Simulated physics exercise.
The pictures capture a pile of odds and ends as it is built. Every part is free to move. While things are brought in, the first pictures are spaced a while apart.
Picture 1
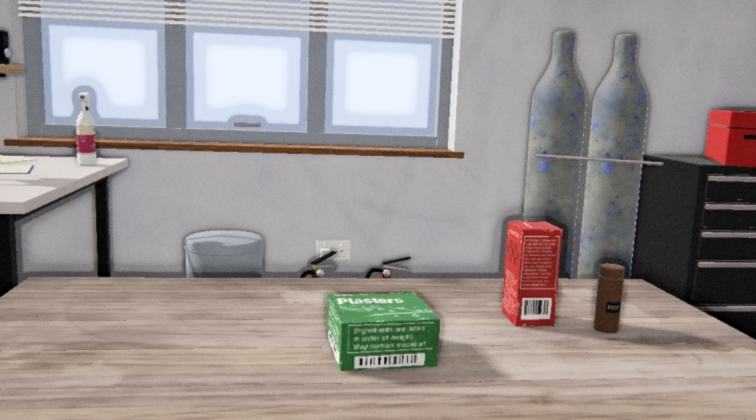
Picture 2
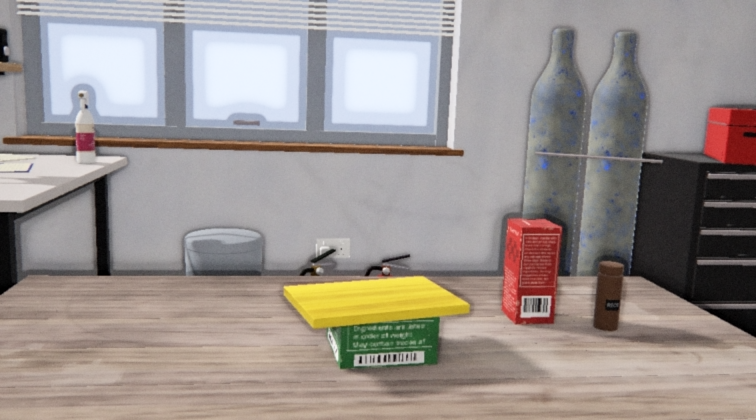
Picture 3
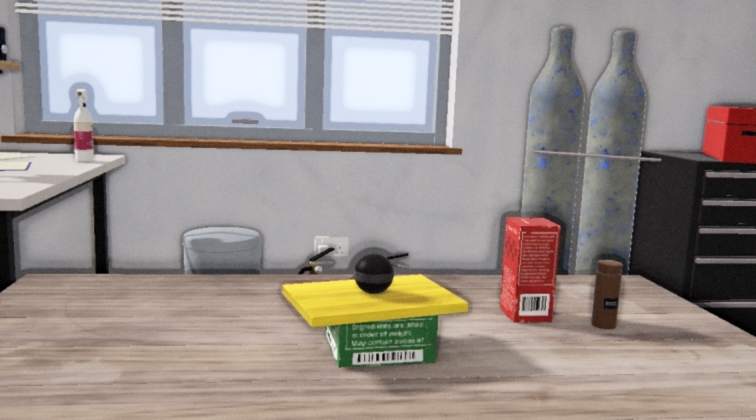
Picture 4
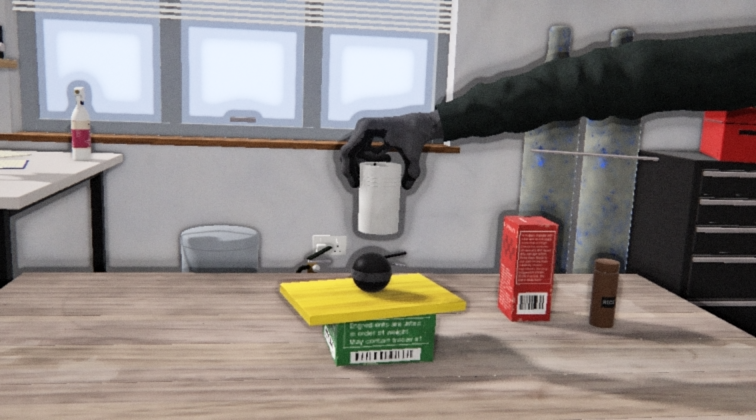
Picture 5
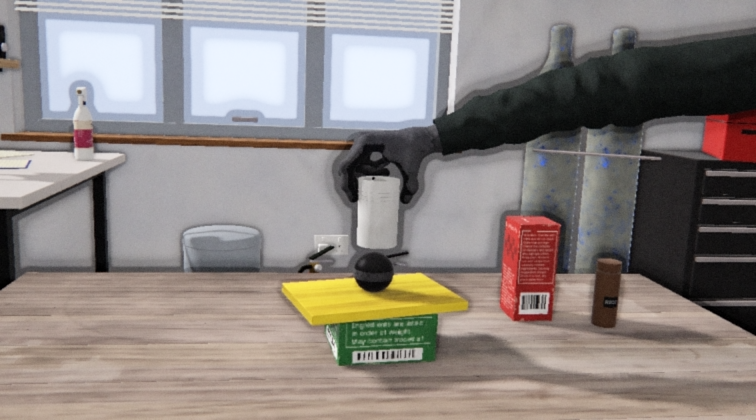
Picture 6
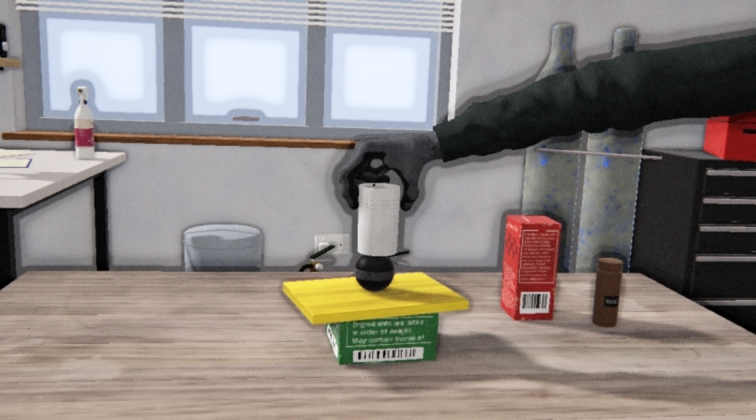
On a wooden table, a gloved hand lowers a white cup onto a black ball.
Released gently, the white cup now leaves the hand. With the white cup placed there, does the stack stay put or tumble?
It tumbles.
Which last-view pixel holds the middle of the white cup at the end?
About (504, 311).
Then, 0.60 s after the last picture, white cup now fallen.
Then, 0.90 s after the last picture, things are still on the move.
At rest, fallen, white cup; the other 5 in place. Seen from the same camera at the end, white cup near (504, 312). The pile gives way.
